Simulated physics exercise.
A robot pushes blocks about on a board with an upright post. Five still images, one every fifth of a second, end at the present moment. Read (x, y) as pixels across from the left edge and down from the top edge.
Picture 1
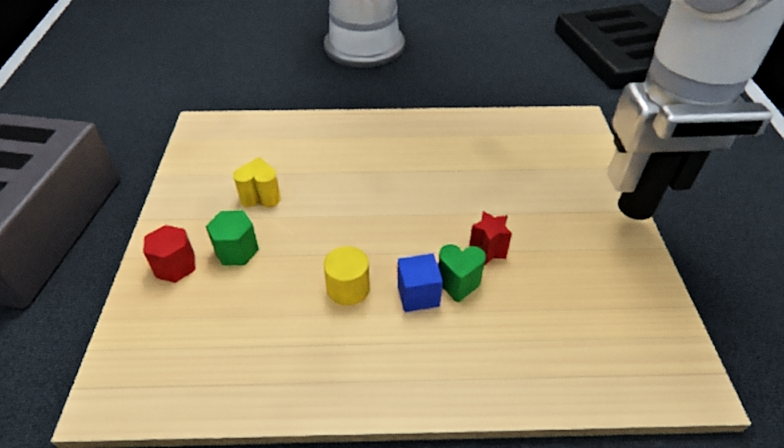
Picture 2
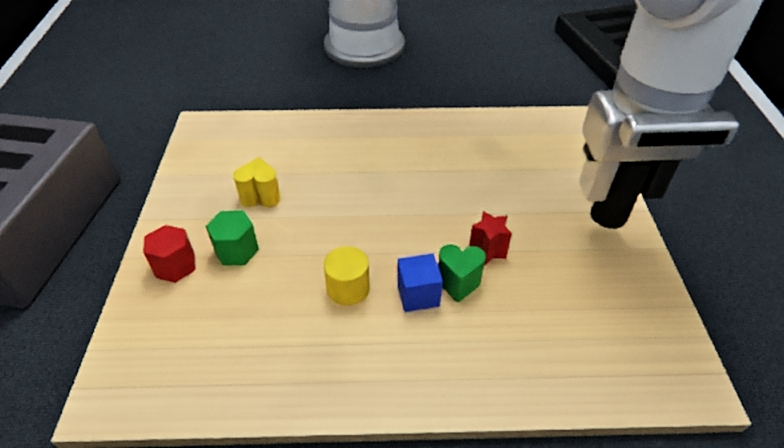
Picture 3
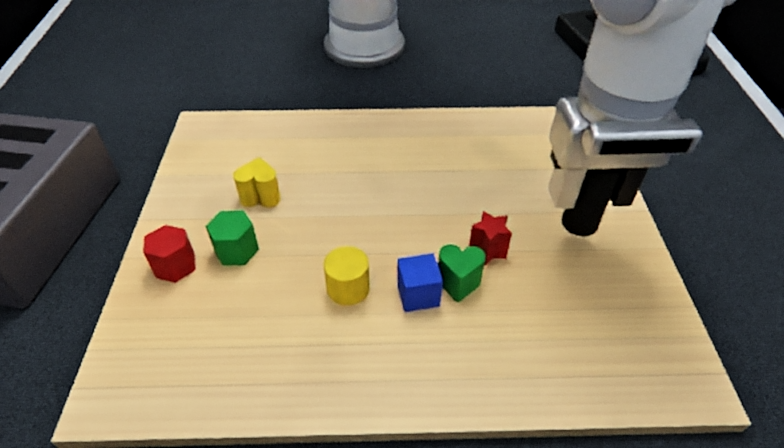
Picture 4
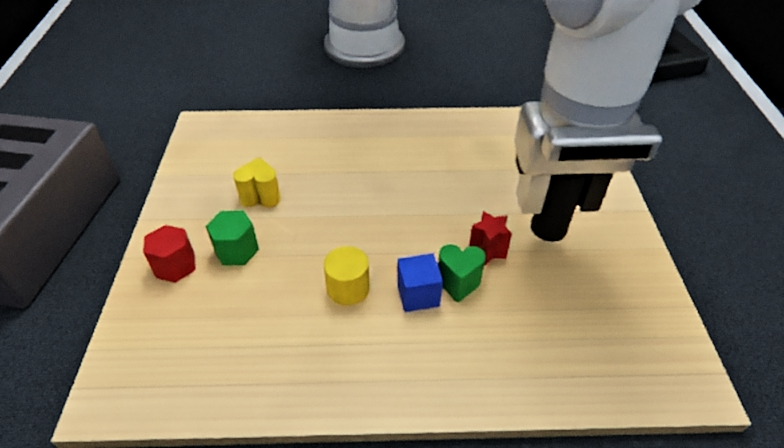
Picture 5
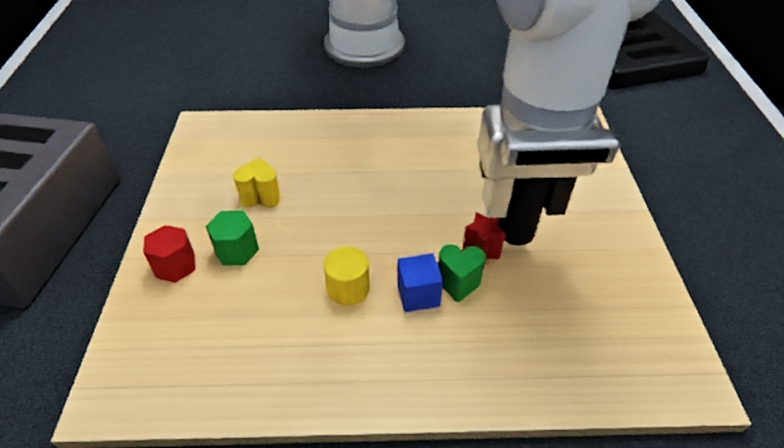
To begin with, a robot arm with a dark post stands at the right edge of a wooden board holding scattered coloured blocks. The post moves steadily left across the board toward the red star, then meets it and nudges it slightly left, while the other blocks stay still.
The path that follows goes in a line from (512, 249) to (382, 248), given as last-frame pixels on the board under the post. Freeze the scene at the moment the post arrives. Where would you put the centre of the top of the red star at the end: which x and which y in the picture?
Pixel (349, 225).
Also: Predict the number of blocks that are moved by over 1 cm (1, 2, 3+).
One block moves more than 1 cm.
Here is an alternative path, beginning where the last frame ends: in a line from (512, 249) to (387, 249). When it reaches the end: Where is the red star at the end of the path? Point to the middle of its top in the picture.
I'd place it at (355, 227), taking the centre of its top.
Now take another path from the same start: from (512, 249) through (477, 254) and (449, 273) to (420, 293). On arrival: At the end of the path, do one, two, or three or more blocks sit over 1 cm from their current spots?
At least three of them.
On the path given first. One third of the way, post at (470, 232); red star at (439, 225).
Two thirds of the way, post at (426, 232); red star at (394, 225).
At the end, post at (382, 231); green heart still; red star at (349, 226).
